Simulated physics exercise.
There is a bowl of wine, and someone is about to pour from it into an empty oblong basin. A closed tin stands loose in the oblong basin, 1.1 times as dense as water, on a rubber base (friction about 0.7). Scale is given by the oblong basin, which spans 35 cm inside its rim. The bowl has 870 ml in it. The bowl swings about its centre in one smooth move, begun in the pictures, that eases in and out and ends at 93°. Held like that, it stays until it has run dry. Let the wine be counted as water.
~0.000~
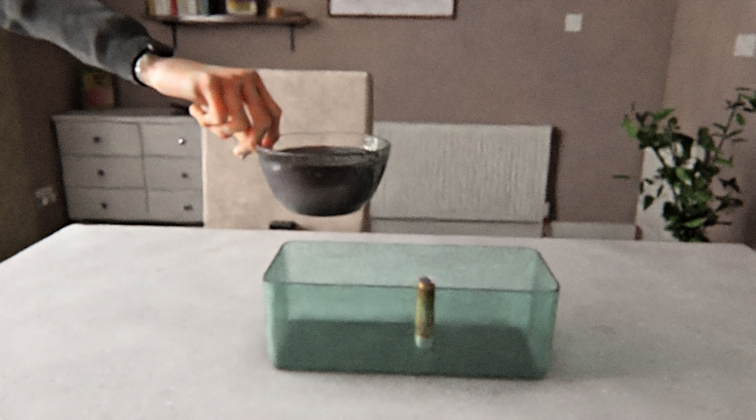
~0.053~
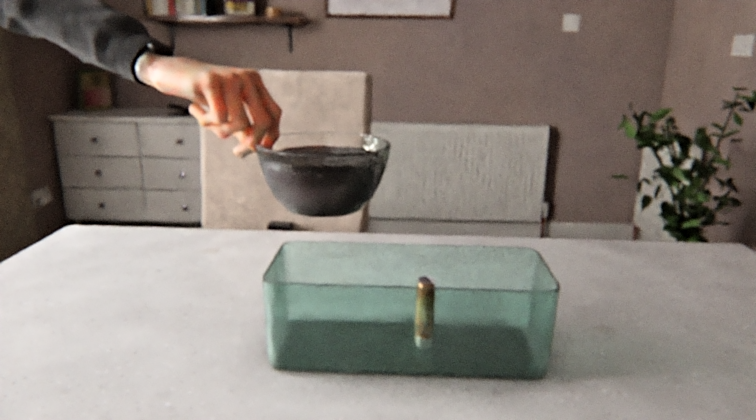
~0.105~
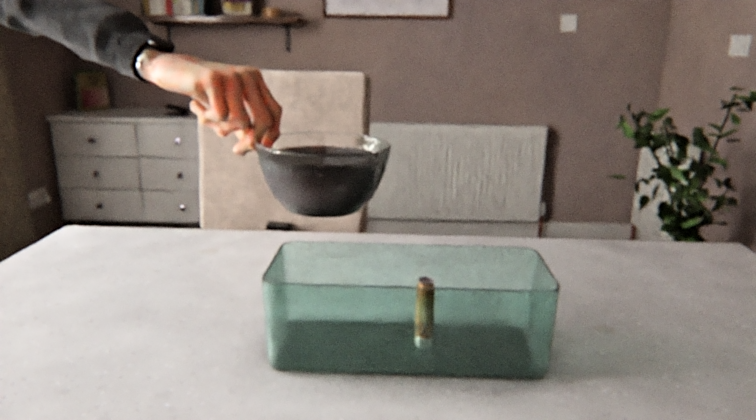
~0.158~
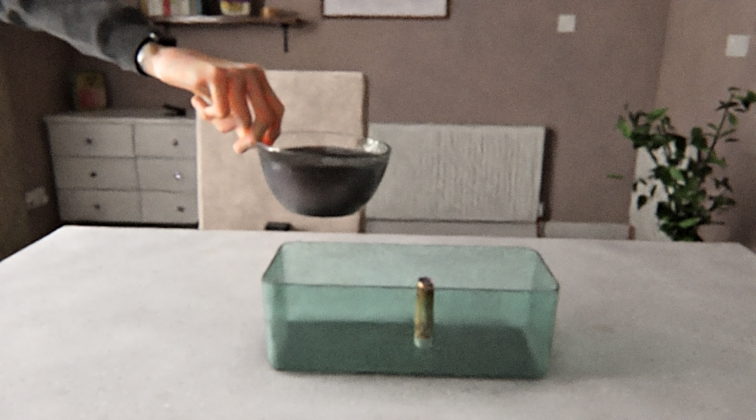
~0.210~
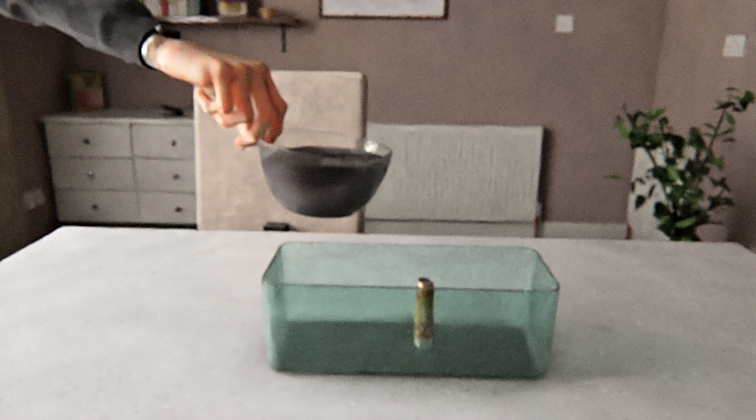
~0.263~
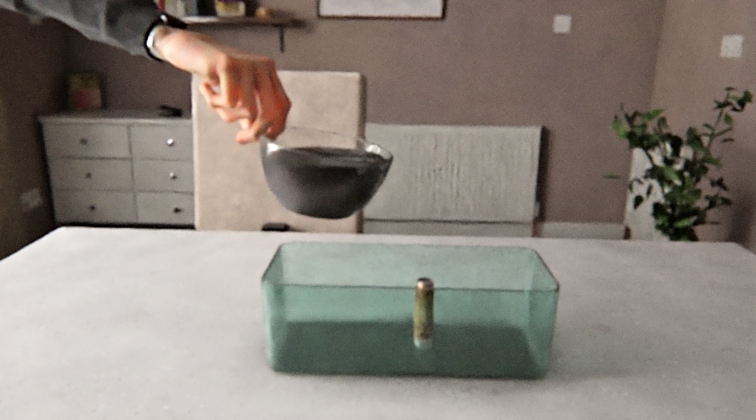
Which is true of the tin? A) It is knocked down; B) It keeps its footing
It keeps its footing (B).
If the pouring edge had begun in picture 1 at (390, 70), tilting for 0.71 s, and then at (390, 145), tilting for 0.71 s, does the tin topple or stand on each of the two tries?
First it topples; then it topples.
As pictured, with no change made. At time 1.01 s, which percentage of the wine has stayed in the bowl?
10 in a hundred, give or take.
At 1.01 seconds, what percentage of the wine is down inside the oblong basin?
Near 82 per cent of the total.
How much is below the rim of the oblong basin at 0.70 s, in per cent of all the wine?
Roughly 14 per cent.
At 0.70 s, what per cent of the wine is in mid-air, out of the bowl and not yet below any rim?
Close to 26 in a hundred.
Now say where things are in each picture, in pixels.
In the first frame, it leans 0°; its right rim is at (390, 146); the wine meets the walls at (264, 155) and (386, 157); the oblong basin's rim runs from (274, 261) to (548, 270); the tin's top is at (427, 283).
In the second frame, it leans 0°; its right rim is at (390, 146); the wine meets the walls at (264, 154) and (385, 158).
In the third frame, it leans 2°; its right rim is at (390, 148); the wine meets the walls at (264, 154) and (385, 158).
In the fourth frame, it leans 4°; its right rim is at (390, 150); the wine meets the walls at (265, 154) and (386, 159).
In the fifth frame, it leans 7°; its right rim is at (391, 154); the wine meets the walls at (265, 154) and (387, 160).
In the sixth frame, it leans 10°; its right rim is at (392, 158); the wine meets the walls at (267, 155) and (389, 160).
By 0.70 s the tilt is 58° and 60 per cent is still to pour; the tin stands where it began.
By 1.01 s the tilt is 87° and 9 per cent is still to pour; the tin stands where it began.
By 1.35 s the tilt is 93° and 0 per cent is still to pour; the tin stands where it began.
By 1.71 s the tilt is 93° and 0 per cent is still to pour; the tin stands where it began.
At rest the tin stands where it began.
